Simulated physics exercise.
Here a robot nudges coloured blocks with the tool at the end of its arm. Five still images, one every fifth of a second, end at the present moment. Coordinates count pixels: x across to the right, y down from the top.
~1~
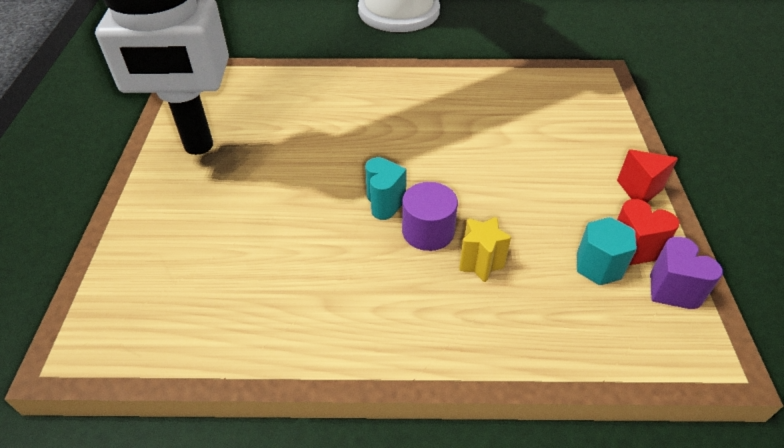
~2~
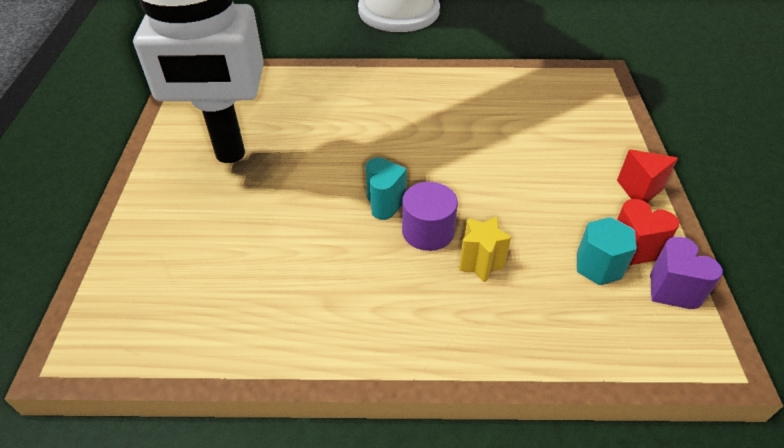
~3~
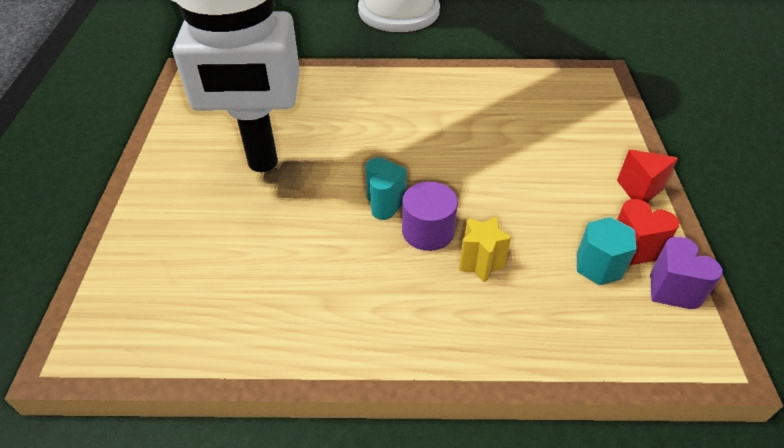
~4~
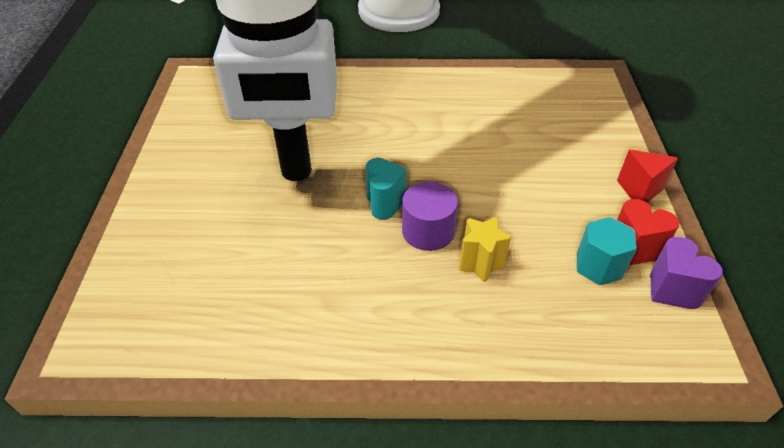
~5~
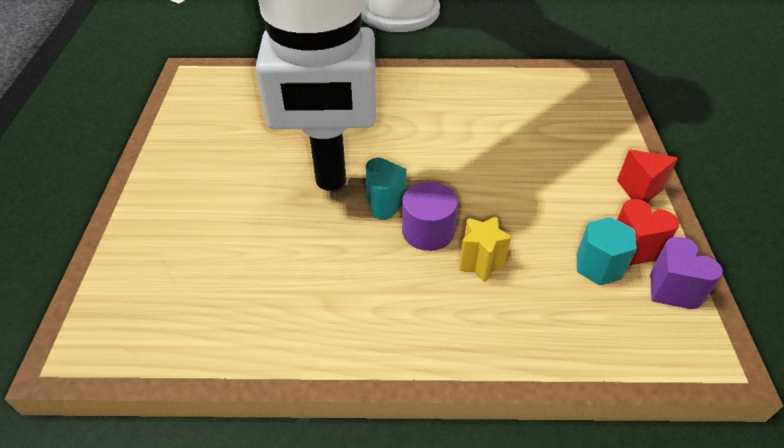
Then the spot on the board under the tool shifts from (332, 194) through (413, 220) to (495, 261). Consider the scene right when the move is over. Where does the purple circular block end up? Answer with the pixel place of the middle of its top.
So, by the moment the path ends, you'll find the top centre of the purple circular block at (548, 244).
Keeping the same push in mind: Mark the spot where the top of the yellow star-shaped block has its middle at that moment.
The middle of its upper face should be somewhere near (540, 281).
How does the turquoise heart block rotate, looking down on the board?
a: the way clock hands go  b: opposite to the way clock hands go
I'll go with b - opposite to the way clock hands go.
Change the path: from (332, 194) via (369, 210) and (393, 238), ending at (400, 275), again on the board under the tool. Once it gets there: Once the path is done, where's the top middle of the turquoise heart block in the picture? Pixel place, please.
Pixel (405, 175).
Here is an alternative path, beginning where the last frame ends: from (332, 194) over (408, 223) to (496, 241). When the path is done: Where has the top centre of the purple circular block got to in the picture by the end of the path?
I think it will end close to (545, 227).
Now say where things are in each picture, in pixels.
The first frame shows tip of the tool (199, 146), middles of tops, turquoise heart block (384, 172), purple circular block (430, 200), yellow star-shaped block (486, 232), turquoise six-sided block (612, 235).
The second frame shows tool (231, 154), nothing pushed.
The third frame shows tool (263, 163), nothing pushed.
The fourth frame shows tool (297, 172), nothing pushed.
The fifth frame shows tool (331, 181), turquoise heart block (384, 172), purple circular block (430, 200), yellow star-shaped block (486, 232), turquoise six-sided block (612, 235).
On the path given first. One third of the way, tool (388, 198); turquoise heart block (419, 177); purple circular block (446, 206).
Two thirds of the way, tool (443, 220); turquoise heart block (450, 178), turned 50° anticlockwise; purple circular block (486, 218); yellow star-shaped block (508, 252), turned 15° anticlockwise.
At the end, tool (498, 249); turquoise heart block (450, 178), turned 50° anticlockwise; purple circular block (548, 244); yellow star-shaped block (540, 281), turned 25° clockwise; turquoise six-sided block unmoved.
